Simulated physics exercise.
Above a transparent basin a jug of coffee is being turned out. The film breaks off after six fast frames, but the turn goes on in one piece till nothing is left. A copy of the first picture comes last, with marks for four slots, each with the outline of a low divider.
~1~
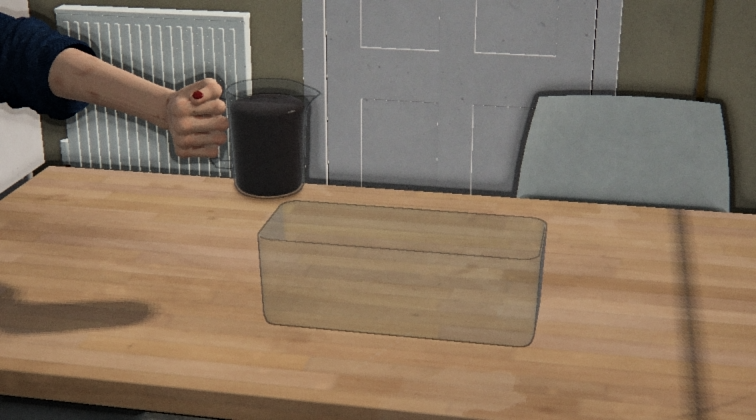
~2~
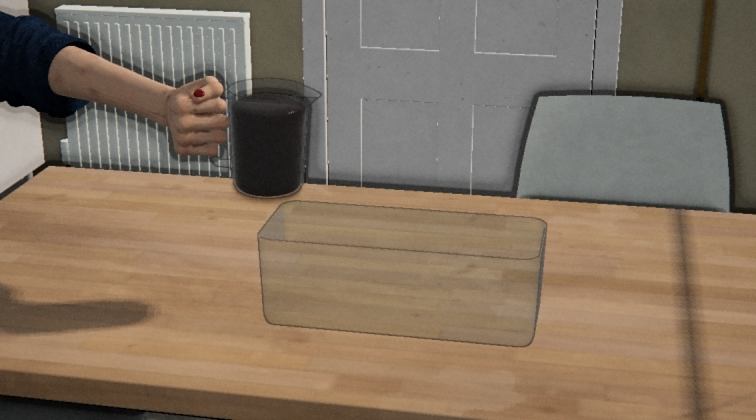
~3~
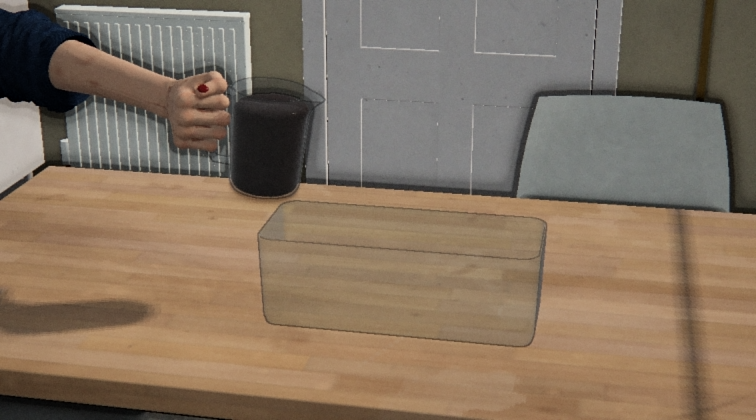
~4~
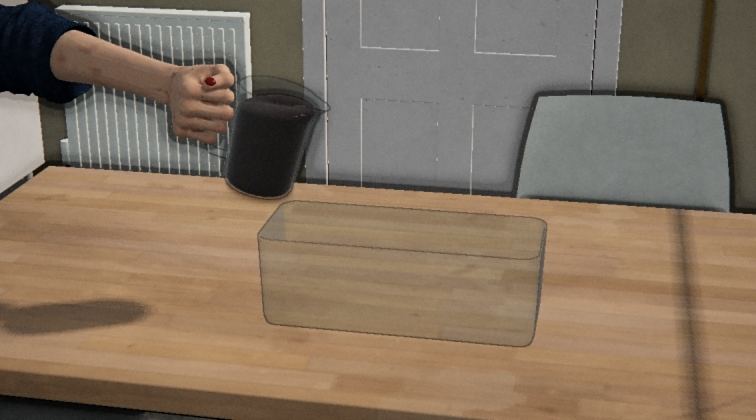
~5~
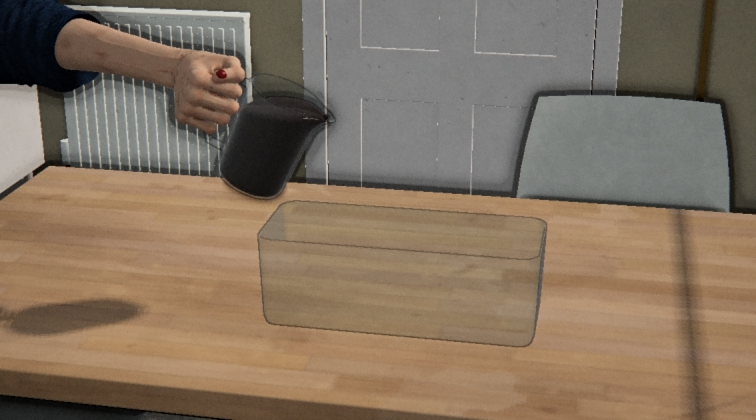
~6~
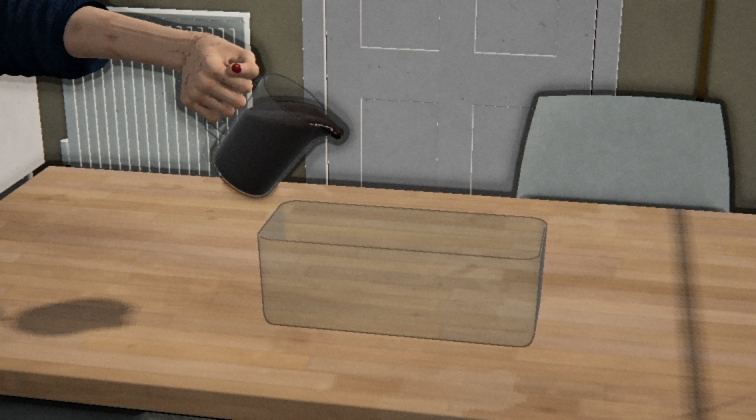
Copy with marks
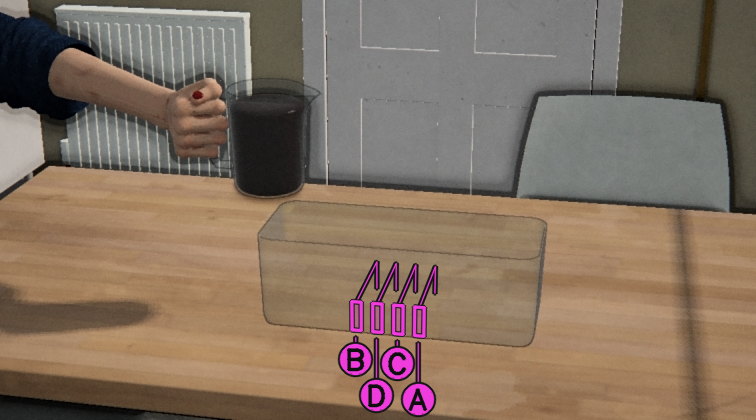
In a room with a wooden table, seen from slightly above by a still camera, a white radiator and a grey door stand behind. A clear rectangular basin sits at the table's centre, a pale grey chair is at right, and a dark-sleeved arm at left holds a clear jug of dark coffee. The hand keeps the jug upright, then tilts it steadily rightward until coffee reaches over the lip.
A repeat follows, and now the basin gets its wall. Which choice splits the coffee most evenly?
Place B.
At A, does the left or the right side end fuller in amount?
The left one.
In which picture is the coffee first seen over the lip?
Picture 6.
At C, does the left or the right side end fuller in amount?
The left one.
On the marked copy, A at (418, 343); B at (355, 337); C at (397, 341); D at (376, 339).
If A is chosen, about 90 % ends left of the wall and 9 % right of it.
If B is chosen, about 55 % ends left of the wall and 44 % right of it.
If C is chosen, about 92 % ends left of the wall and 6 % right of it.
If D is chosen, about 80 % ends left of the wall and 17 % right of it; 3 % is lost outside.
